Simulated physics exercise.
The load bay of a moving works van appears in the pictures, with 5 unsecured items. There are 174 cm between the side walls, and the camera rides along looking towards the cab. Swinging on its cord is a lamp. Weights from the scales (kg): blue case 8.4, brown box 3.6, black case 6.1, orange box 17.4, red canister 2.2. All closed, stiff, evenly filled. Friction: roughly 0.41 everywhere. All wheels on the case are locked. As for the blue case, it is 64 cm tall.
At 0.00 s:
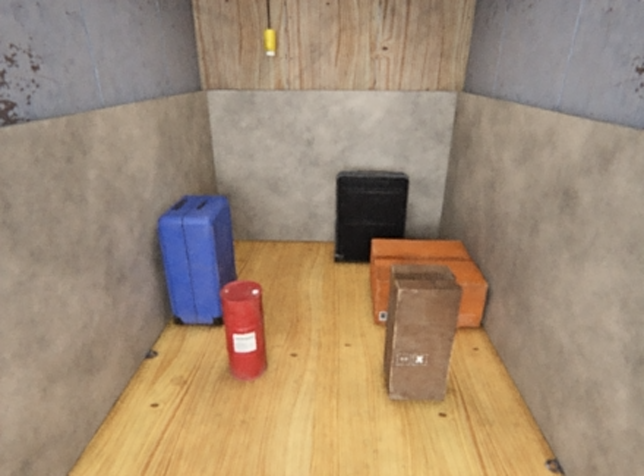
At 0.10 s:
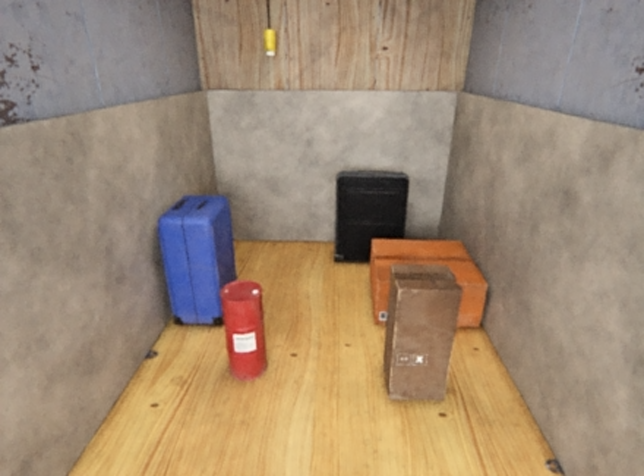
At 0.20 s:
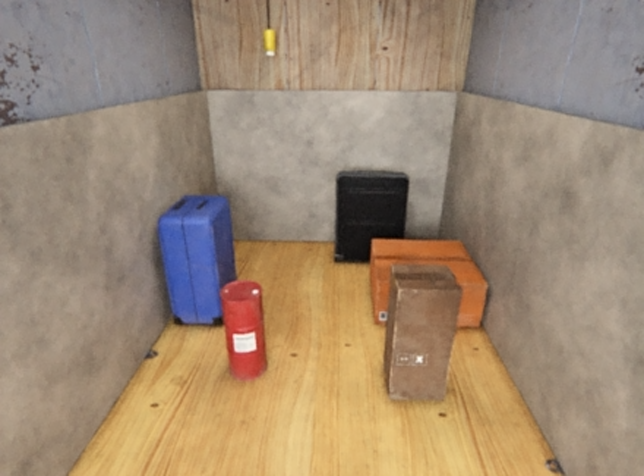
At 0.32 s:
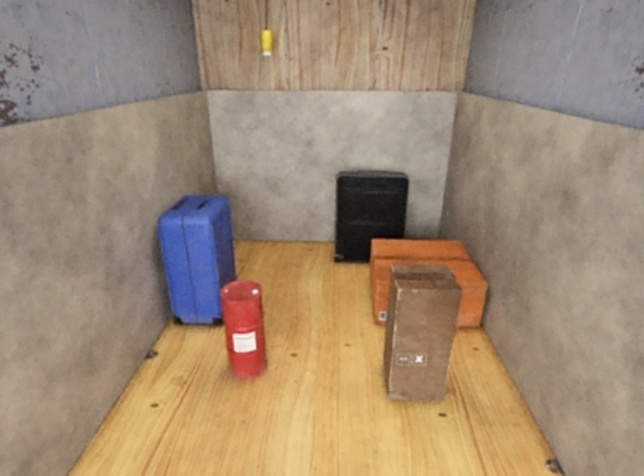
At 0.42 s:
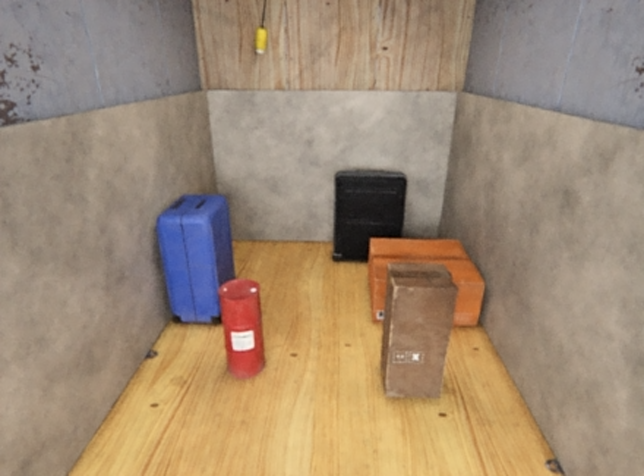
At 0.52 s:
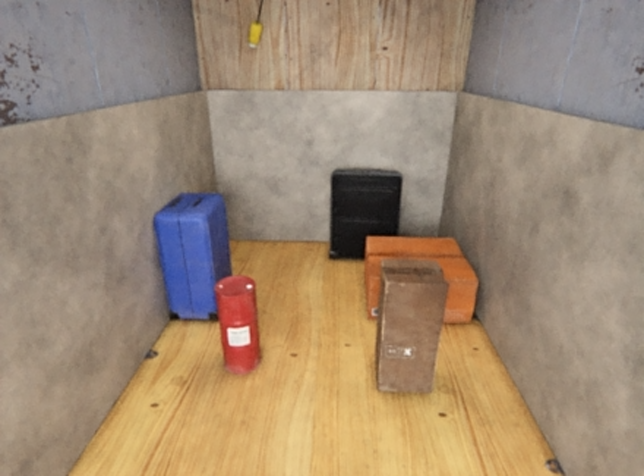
The hanging yellow lamp swung to the left in the cargo bay, and then the cases, boxes and red canister all shifted slightly forward and left across the wooden floor, staying upright.
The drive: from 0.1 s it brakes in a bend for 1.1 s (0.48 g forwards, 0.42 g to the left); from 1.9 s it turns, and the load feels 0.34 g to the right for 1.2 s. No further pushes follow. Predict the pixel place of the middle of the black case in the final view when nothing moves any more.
The middle of the black case lies at about (339, 209).
By 0.72 s, push 0.48 g forwards, 0.42 g left; black case 20 cm from its spot near (351, 210); brown box 20 cm from its spot; red canister 19 cm from its spot.
By 1.02 s, push 0.35 g forwards, 0.30 g left; black case 29 cm from its spot near (339, 208); red canister 45 cm from its spot; brown box 60 cm from its spot.
By 2.32 s, push 0.34 g right; black case 29 cm from its spot near (339, 208); brown box tilted 19°; red canister 48 cm from its spot.
When it is over (3.7 s), lying over in the van, brown box; not toppled but over 15 cm from the start, black case, orange box and red canister; the last one within 15 cm of the start. In the last view, black case near (339, 208).
